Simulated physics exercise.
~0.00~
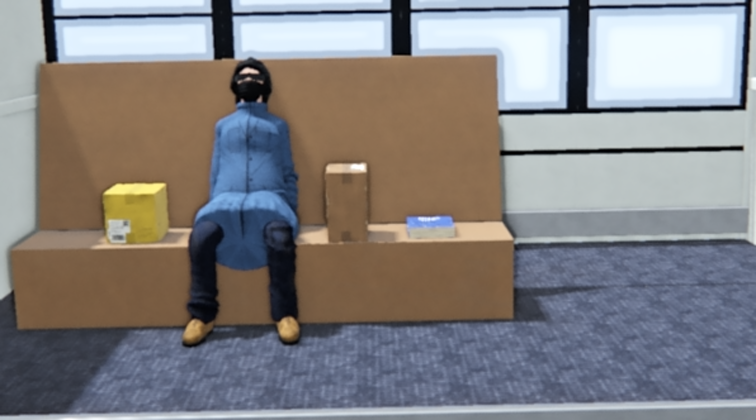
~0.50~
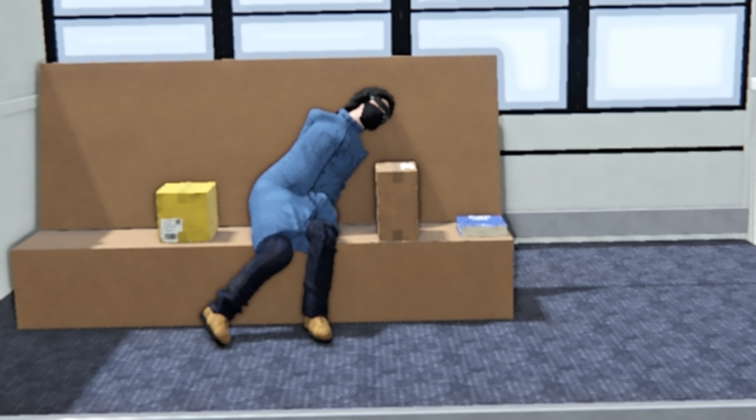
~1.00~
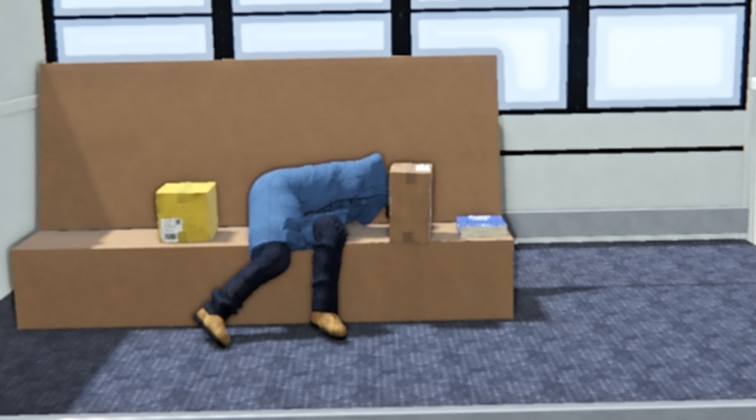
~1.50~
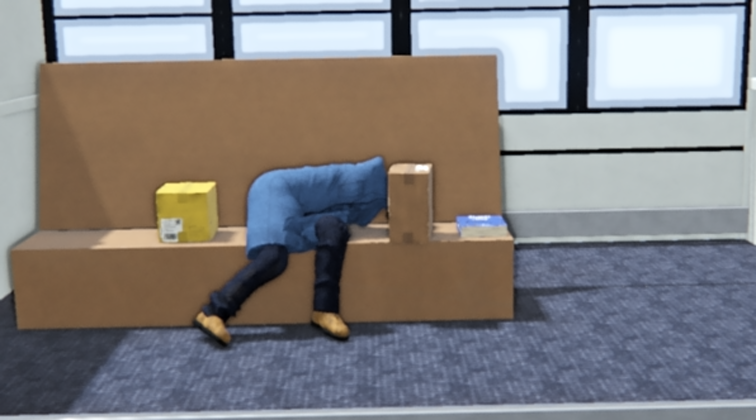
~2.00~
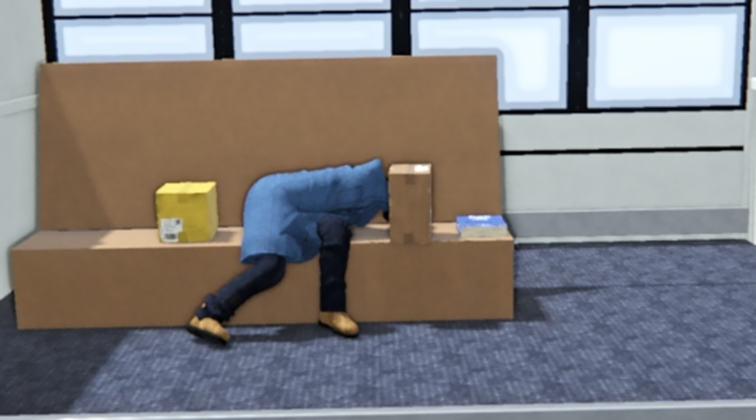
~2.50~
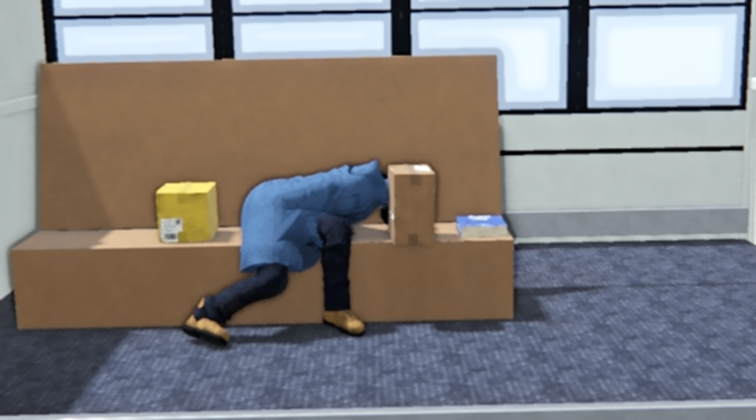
A masked person in a long blue coat, dark trousers and tan shoes sits upright on a brown side bench inside a metro car, seen from straight across the aisle. A yellow package rests to the left, with a tall brown box and a small blue item to the right. Suddenly the sitter and all the luggage slide right along the seat, and the sitter tips toward the brown box. The limp body folds down sideways, head against the box. The box stays upright, everything remains on the bench, and the sleeper ends slumped there with legs trailing left.
